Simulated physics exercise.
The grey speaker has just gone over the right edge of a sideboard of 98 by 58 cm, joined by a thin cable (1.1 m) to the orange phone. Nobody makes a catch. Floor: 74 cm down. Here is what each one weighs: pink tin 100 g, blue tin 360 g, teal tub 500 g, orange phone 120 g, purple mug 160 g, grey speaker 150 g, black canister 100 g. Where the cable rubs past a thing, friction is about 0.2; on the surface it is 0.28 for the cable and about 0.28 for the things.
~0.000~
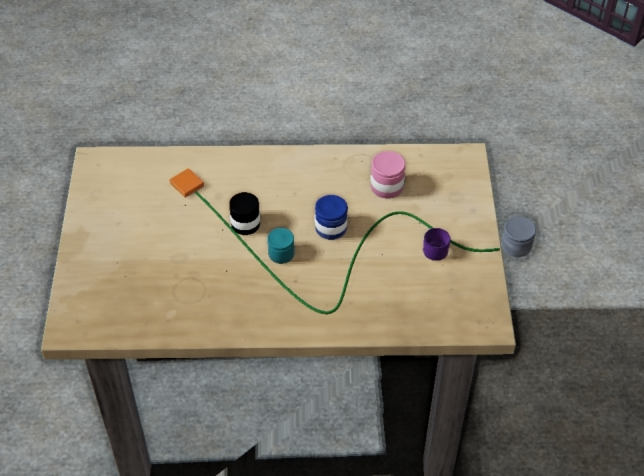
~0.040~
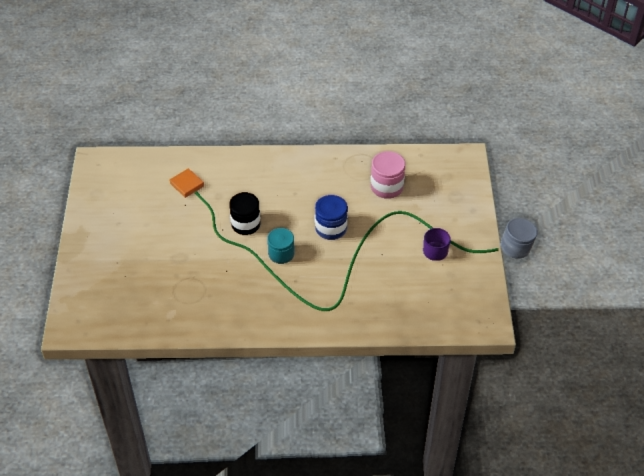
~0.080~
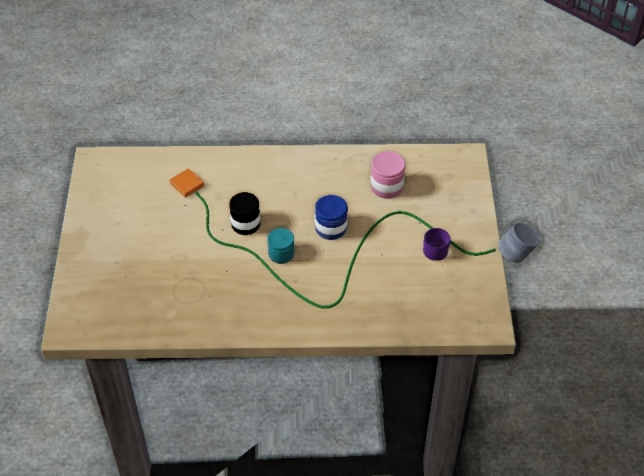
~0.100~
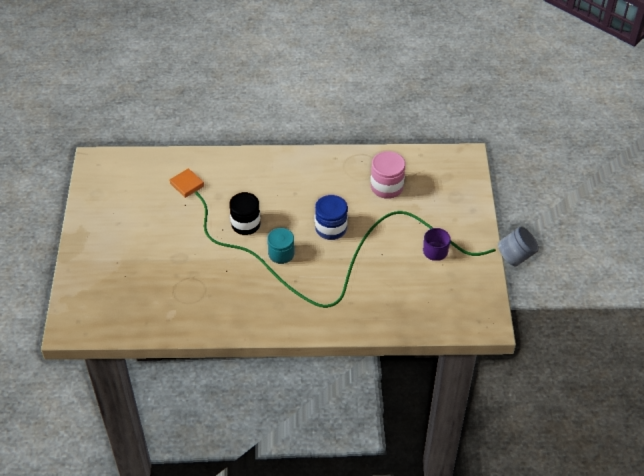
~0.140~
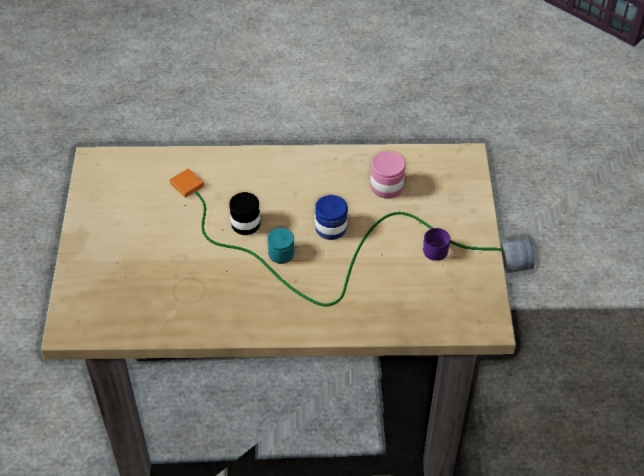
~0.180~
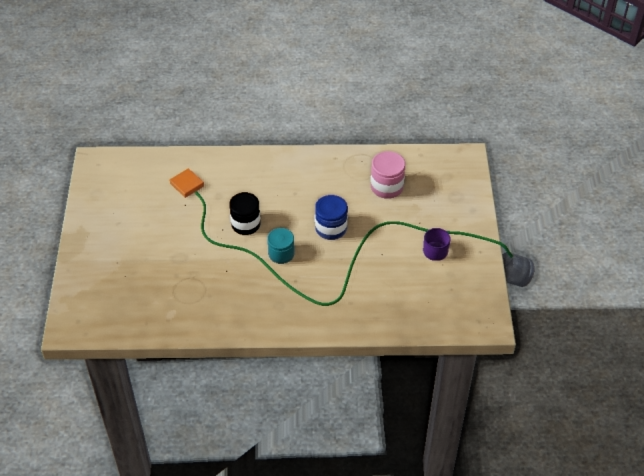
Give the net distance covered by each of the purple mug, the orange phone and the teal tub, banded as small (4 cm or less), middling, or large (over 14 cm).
Net distance: The purple mug covers a small one; the orange phone covers a large one; the teal tub covers a small one.
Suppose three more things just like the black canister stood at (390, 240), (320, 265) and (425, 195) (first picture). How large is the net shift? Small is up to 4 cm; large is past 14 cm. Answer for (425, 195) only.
At that spot the shift is slight.
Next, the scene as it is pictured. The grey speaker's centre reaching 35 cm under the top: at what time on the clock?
The clock reads 0.42 s at that moment.
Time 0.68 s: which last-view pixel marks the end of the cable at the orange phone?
At about (260, 254).
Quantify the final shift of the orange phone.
For the orange phone, that comes to 50 cm.
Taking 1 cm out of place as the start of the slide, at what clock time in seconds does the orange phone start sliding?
Orange phone: 0.36 s.
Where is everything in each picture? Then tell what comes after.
In the first picture, shows, purple mug (437, 238); orange phone (187, 181); teal tub (281, 238); cable runs through (458, 245) (381, 220) (344, 293) (278, 280) (224, 221).
In the second picture, shows, grey speaker (520, 230); cable runs through (457, 245) (344, 293) (214, 225).
In the third picture, shows, grey speaker (519, 243); cable runs through (456, 246) (344, 293) (207, 227).
In the fourth picture, shows, grey speaker (518, 247); cable runs through (456, 246) (344, 293) (205, 227).
In the fifth picture, shows, grey speaker (518, 256); cable runs through (458, 245) (344, 293) (203, 228).
In the sixth picture, shows, purple mug (437, 238); orange phone (187, 181); teal tub (281, 238); cable runs through (478, 237) (387, 223) (343, 292) (271, 270) (202, 228).
After 0.4 s, the cable's tail end at (219, 219); orange phone 10 cm off its start, teal tub 1 cm off its start, grey speaker over the edge.
After 0.7 s, the cable's tail end at (260, 254); orange phone 24 cm off its start, teal tub 1 cm off its start, grey speaker over the edge.
After 0.9 s, the cable's tail end at (315, 271); orange phone 40 cm off its start at (310, 279), teal tub 1 cm off its start at (284, 234), grey speaker over the edge.
After 1.2 s, the cable's tail end at (370, 283); orange phone 49 cm off its start, teal tub 1 cm off its start, grey speaker over the edge.
After 2.4 s, the cable's tail end at (371, 283); orange phone 49 cm off its start at (357, 284), teal tub 1 cm off its start at (284, 234), purple mug 1 cm off its start at (439, 240), grey speaker over the edge.
